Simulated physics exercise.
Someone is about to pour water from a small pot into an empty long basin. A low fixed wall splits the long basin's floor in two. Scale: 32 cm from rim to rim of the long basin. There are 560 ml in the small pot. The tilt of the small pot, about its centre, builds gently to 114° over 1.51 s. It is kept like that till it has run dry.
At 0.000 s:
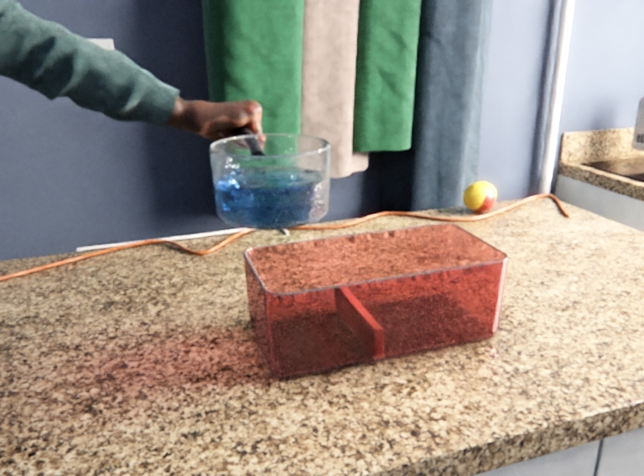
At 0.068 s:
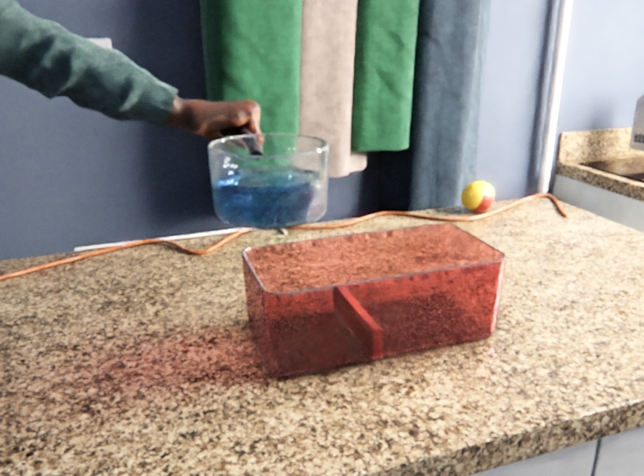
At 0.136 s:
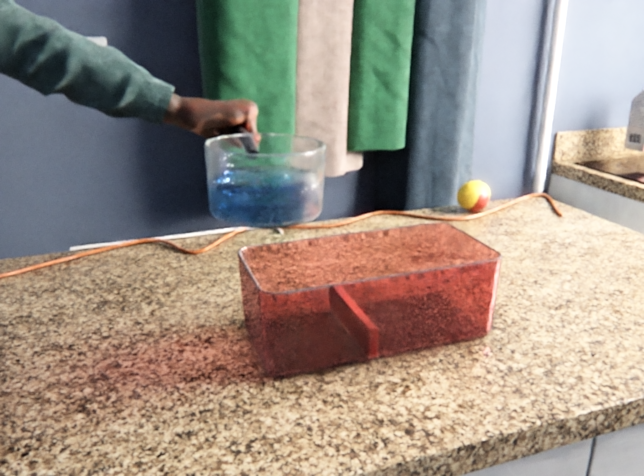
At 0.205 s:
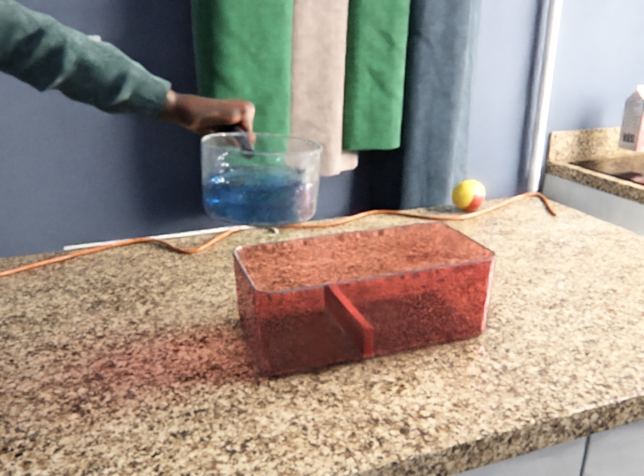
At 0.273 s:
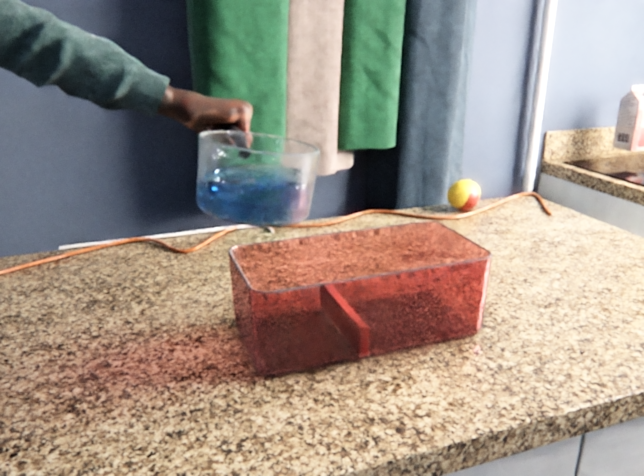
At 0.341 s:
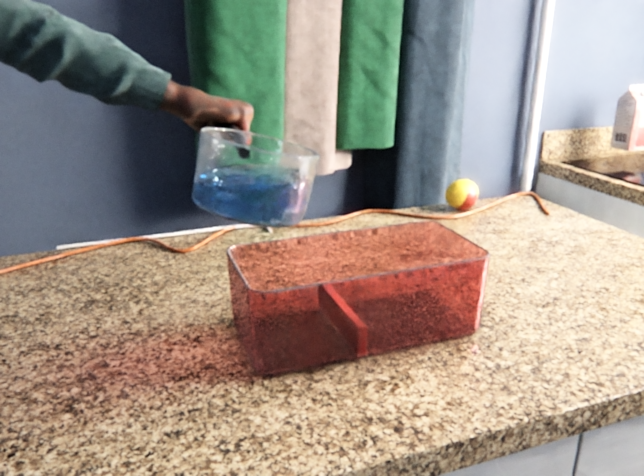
On a speckled counter, a hand gradually tilts a clear pot of blue water rightward.
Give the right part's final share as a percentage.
Roughly 58 per cent is past the wall.
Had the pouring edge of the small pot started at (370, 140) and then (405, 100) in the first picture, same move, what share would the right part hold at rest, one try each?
First 95, then 95 per cent.
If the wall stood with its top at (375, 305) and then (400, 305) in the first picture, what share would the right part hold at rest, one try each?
First 25, then 10 per cent.
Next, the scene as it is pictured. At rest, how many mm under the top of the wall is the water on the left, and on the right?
Left about 30 mm, right about 30 mm.
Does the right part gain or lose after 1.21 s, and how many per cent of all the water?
It goes up by about 2.
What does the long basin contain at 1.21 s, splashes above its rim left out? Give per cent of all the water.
Some 78 per cent.
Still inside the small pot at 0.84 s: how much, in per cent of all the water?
Some 74 per cent.
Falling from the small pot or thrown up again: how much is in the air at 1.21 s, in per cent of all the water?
About 8 per cent.
Then, 0.84 s in, the tilt is 67° and 74 per cent is still to pour, 2 is left of the wall and 4 right of it.
Then, 1.21 s in, the tilt is 103° and 14 per cent is still to pour, 22 is left of the wall and 56 right of it.
Then, 1.59 s in, the tilt is 114° and 0 per cent is still to pour, 42 is left of the wall and 57 right of it.
Then, 2.01 s in, the tilt is 114° and 0 per cent is still to pour, 42 is left of the wall and 58 right of it.
Finally, 42 per cent lies left of the wall, 58 right of it and 0 outside.
